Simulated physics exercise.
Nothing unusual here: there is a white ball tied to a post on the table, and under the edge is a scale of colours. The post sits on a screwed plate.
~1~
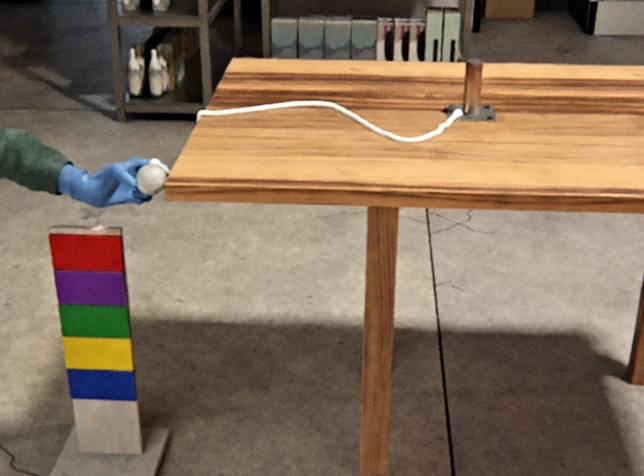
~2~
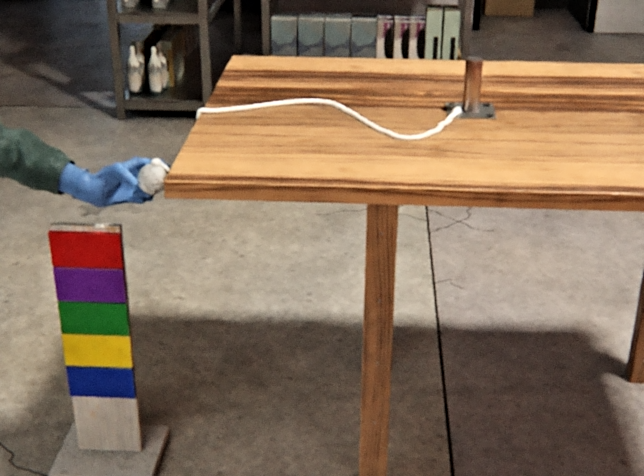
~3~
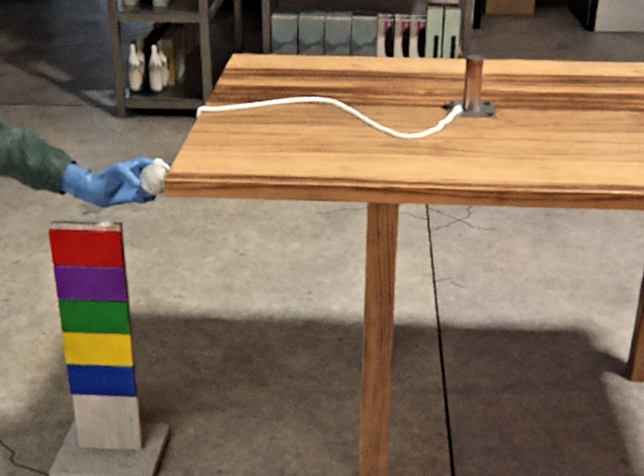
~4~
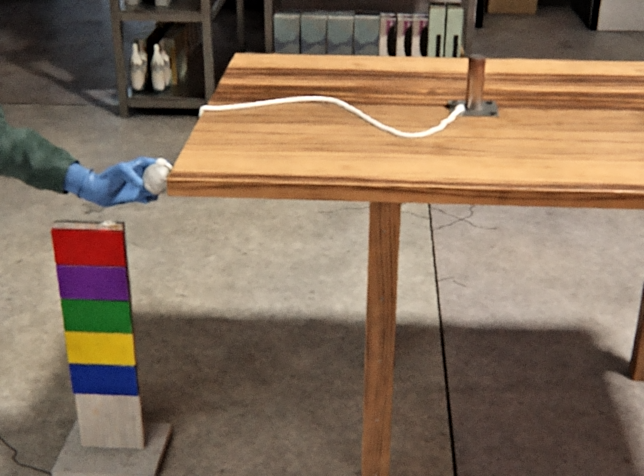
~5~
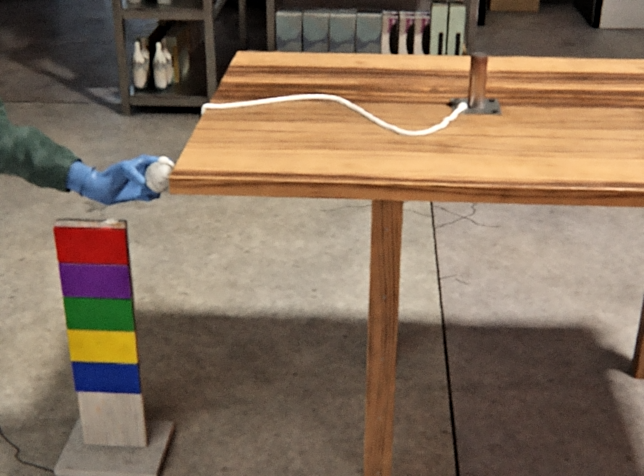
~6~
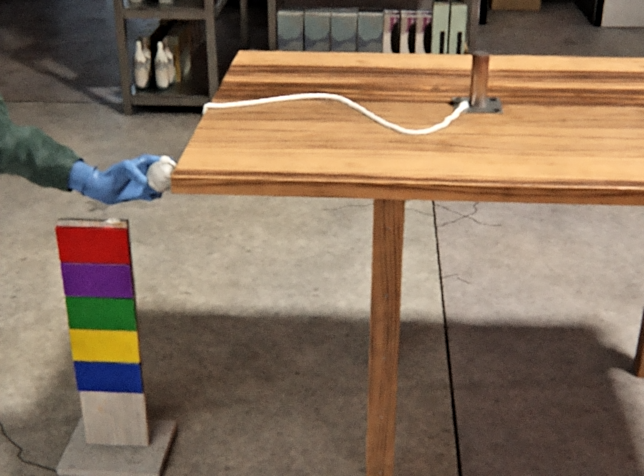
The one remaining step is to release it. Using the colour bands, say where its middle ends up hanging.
Its middle ends up at the green band.
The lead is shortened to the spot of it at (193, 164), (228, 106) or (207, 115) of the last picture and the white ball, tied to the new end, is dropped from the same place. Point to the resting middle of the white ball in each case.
The pixels come out at around (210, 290), (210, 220) and (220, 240), one per try.
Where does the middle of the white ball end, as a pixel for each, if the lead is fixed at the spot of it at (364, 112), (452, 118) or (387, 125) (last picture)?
Try one gives (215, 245), try two (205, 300), and try three (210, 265).
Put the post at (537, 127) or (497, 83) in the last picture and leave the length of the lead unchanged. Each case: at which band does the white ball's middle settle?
First try: Purple; second try: Purple.
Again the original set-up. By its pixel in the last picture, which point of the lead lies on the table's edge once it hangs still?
Look close to (311, 97) - that's the one.
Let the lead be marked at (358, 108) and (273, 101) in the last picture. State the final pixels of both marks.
They finish at (267, 112) and (205, 161) respectively.
A little later, ball near (193, 303); level with green.
Next, ball near (232, 317); level with green.
Later still, ball near (208, 319); level with green.
When it is over, ball near (212, 320); level with green. Its middle rests at the green band.
